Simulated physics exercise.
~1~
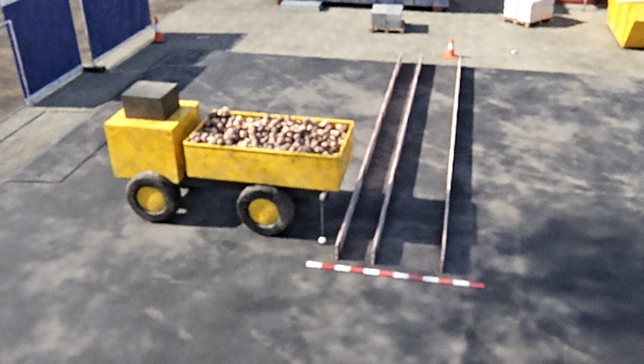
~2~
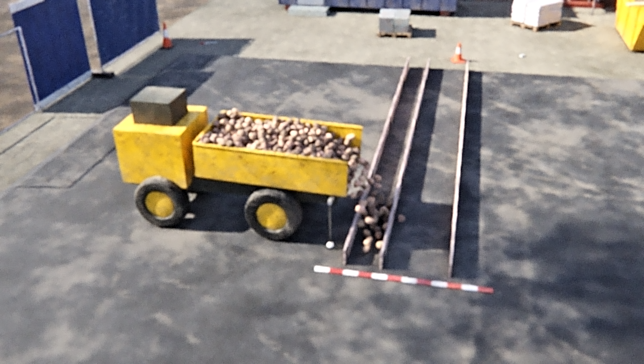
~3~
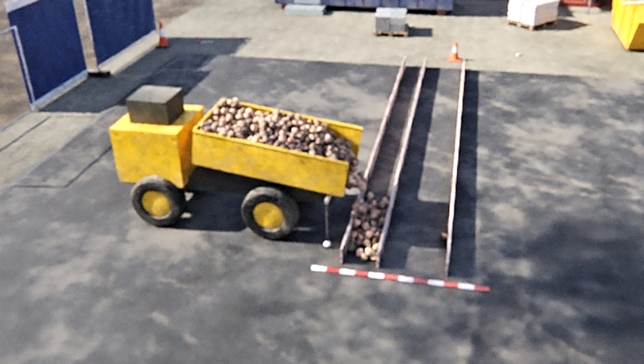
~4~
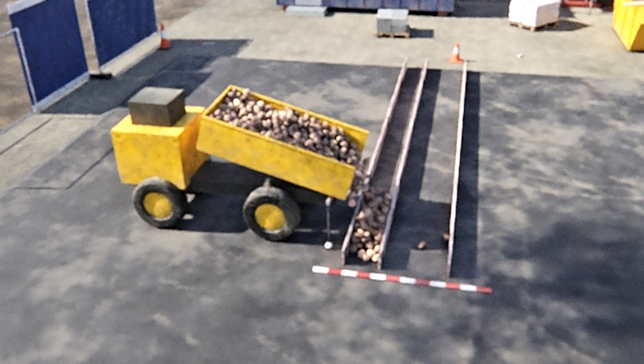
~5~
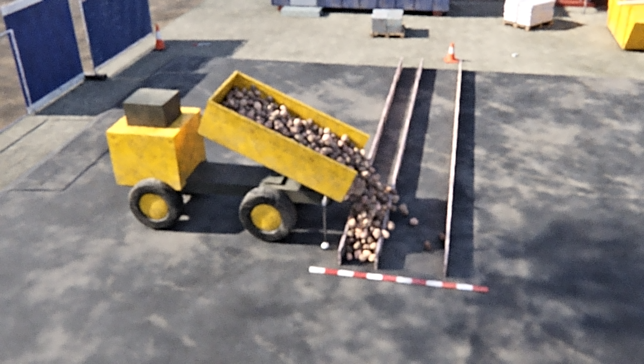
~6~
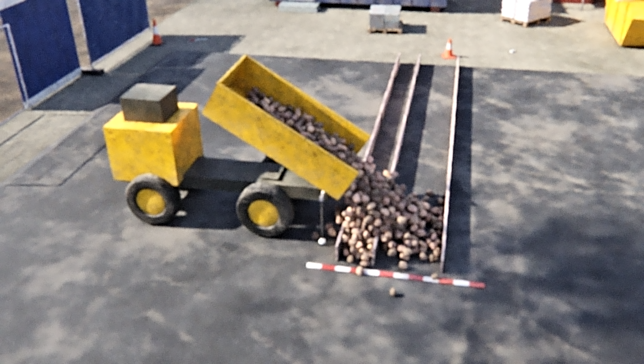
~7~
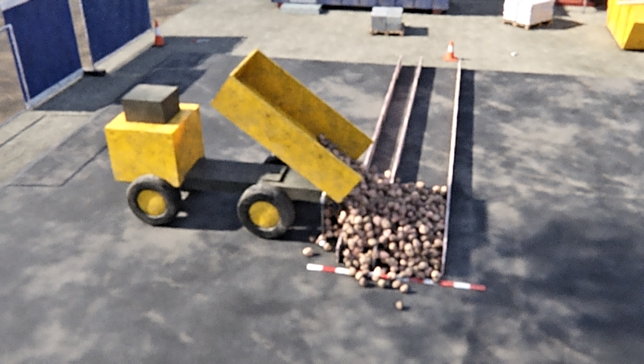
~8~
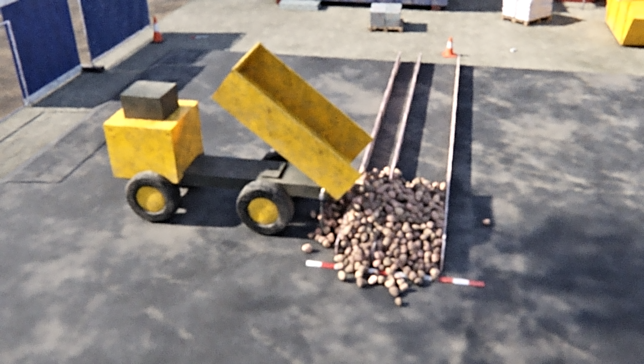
A yellow trailer tips up its bed and pours brown stones across the planks.
